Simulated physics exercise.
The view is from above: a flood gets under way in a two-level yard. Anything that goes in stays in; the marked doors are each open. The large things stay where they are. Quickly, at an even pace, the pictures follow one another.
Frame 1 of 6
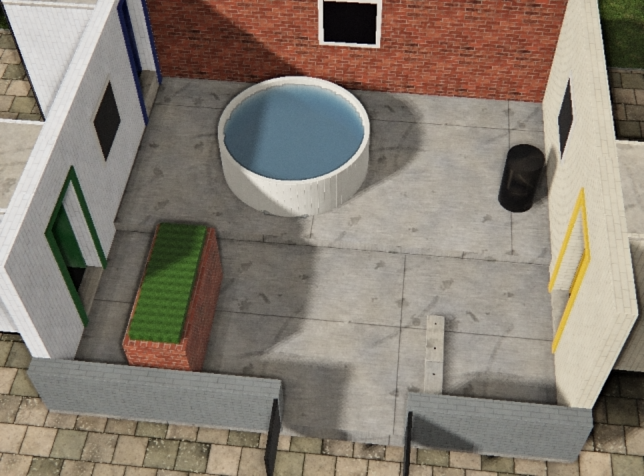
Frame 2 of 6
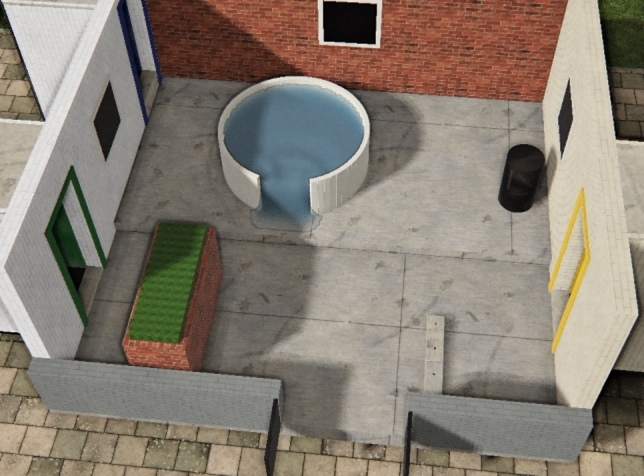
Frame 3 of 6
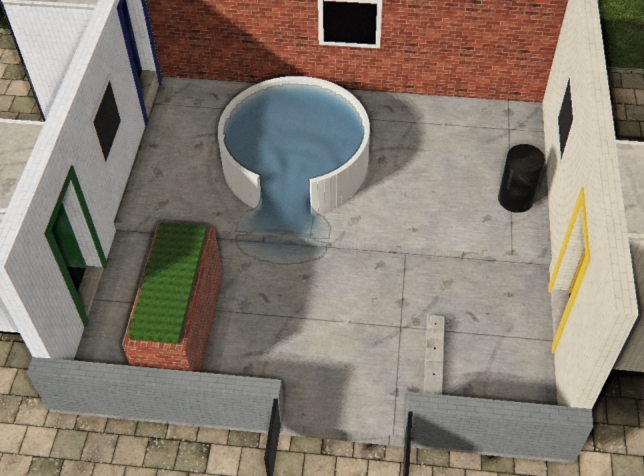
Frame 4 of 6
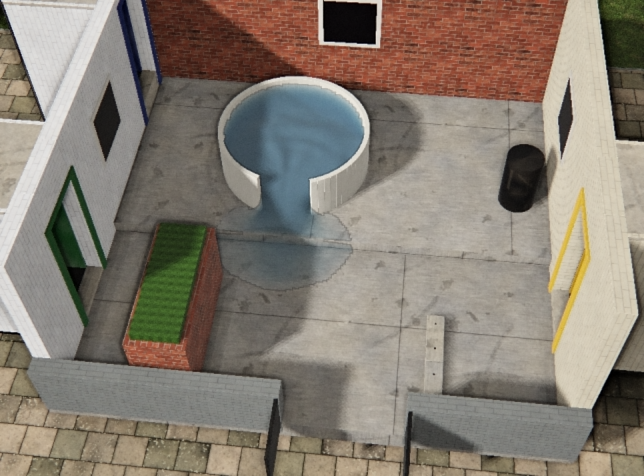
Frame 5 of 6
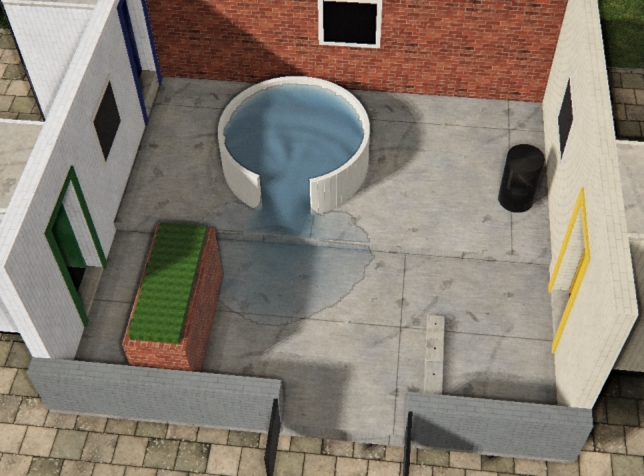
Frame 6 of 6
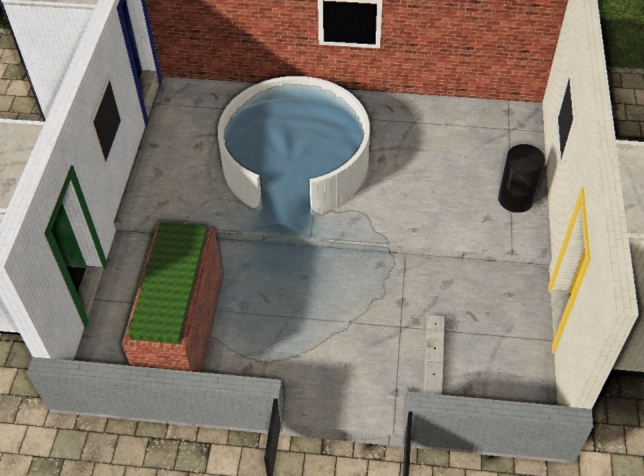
In a walled yard, a round pool opens at the front and water spreads across the concrete.
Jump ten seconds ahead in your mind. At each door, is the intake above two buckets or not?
The yellow door keeps to the limit; the blue door keeps to the limit; the green door keeps to the limit.
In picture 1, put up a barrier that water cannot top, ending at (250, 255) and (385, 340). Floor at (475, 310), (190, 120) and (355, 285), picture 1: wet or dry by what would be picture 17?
Taking them in order, I'd say soaked, parched and soaked.
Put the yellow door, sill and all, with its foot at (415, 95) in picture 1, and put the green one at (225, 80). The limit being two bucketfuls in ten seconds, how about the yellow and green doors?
Note: Yellow door lets in too little; green door lets in too little.
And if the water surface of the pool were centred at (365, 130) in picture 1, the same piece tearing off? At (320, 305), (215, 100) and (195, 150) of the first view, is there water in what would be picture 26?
In turn: Wet, no water, no water.
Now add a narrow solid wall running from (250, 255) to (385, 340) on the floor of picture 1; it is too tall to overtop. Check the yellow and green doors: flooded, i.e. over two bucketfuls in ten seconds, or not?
Yellow door: Swamped; green door: Swamped.
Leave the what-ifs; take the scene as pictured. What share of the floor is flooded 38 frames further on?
It works out to about 45 in a hundred.
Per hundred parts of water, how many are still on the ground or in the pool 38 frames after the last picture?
Around 76 parts in a hundred.
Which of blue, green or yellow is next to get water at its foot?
Answer: The green door.
A moment on, water covers 25 % of the floor; the yellow door not reached, the blue door not reached, the green door not reached.
Next, water covers 30 % of the floor; the yellow door not reached, the blue door not reached, the green door wet at the sill, nothing in.
Then, water covers 40 % of the floor; the yellow door wet at the sill, nothing in, the blue door not reached, the green door under two buckets in.
Later, water covers 45 % of the floor; the yellow door wet at the sill, nothing in, the blue door not reached, the green door under two buckets in.
In the end, water covers 45 % of the floor; the yellow door wet at the sill, nothing in, the blue door not reached, the green door under two buckets in.
